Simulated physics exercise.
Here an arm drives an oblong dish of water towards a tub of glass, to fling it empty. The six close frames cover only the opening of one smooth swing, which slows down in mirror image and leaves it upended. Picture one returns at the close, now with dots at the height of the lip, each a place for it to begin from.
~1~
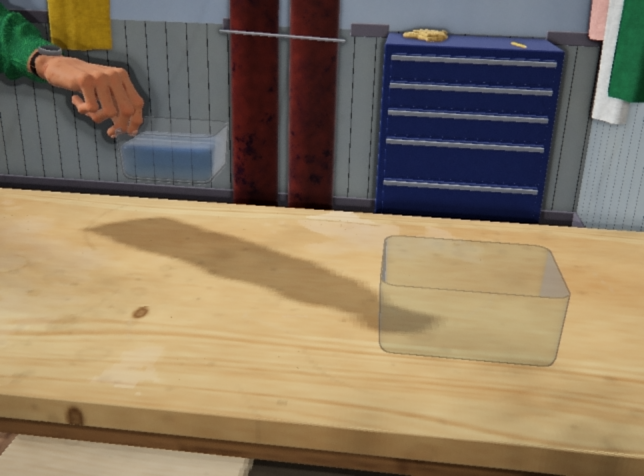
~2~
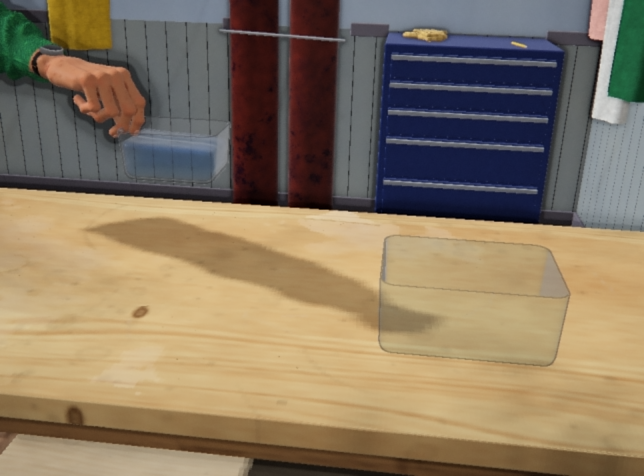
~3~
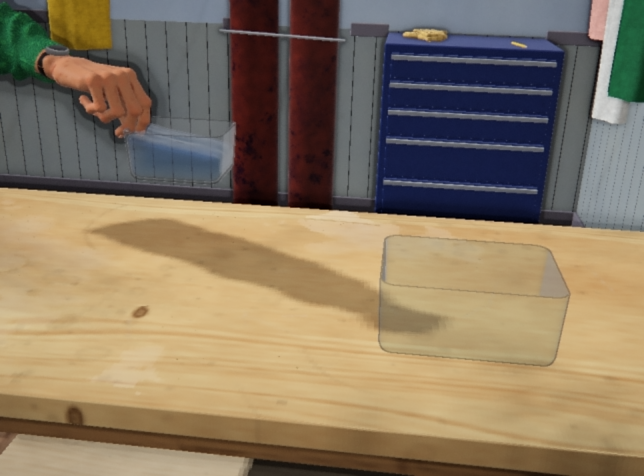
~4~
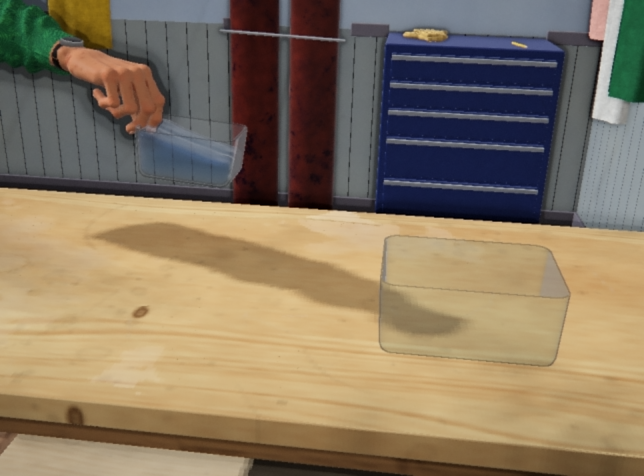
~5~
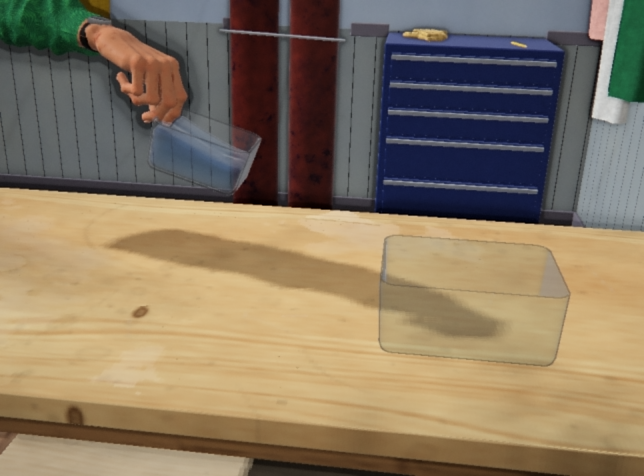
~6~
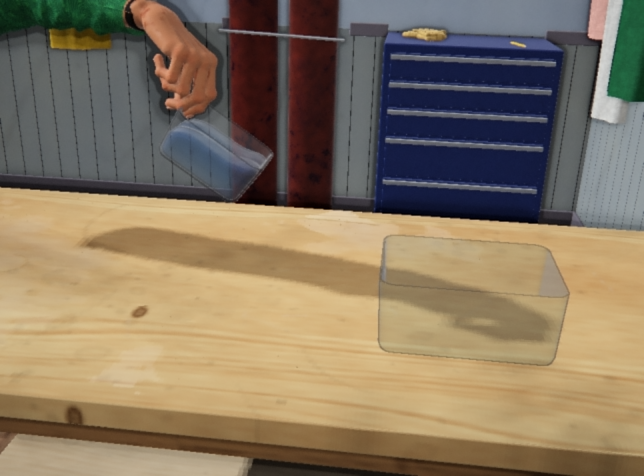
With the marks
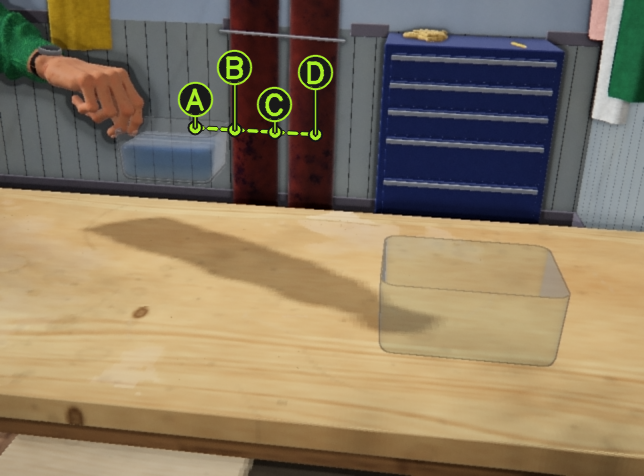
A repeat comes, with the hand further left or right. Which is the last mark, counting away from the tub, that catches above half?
That is spot C.
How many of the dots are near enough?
Two of them.
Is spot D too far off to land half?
No.
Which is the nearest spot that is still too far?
That would be B.
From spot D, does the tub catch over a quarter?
Yes.
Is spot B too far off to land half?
Yes, that goes wrong.
In lime, A at (195, 127); B at (234, 129); C at (274, 132); D at (315, 134).
For spot A, about 0 % lands in the tub, 98 % falls short.
For spot B, about 8 % lands in the tub, 84 % falls short and 7 % goes beside or beyond.
For spot C, about 84 % lands in the tub, 12 % falls short and 5 % goes beside or beyond.
For spot D, about 85 % lands in the tub, 5 % falls short and 9 % goes beside or beyond.
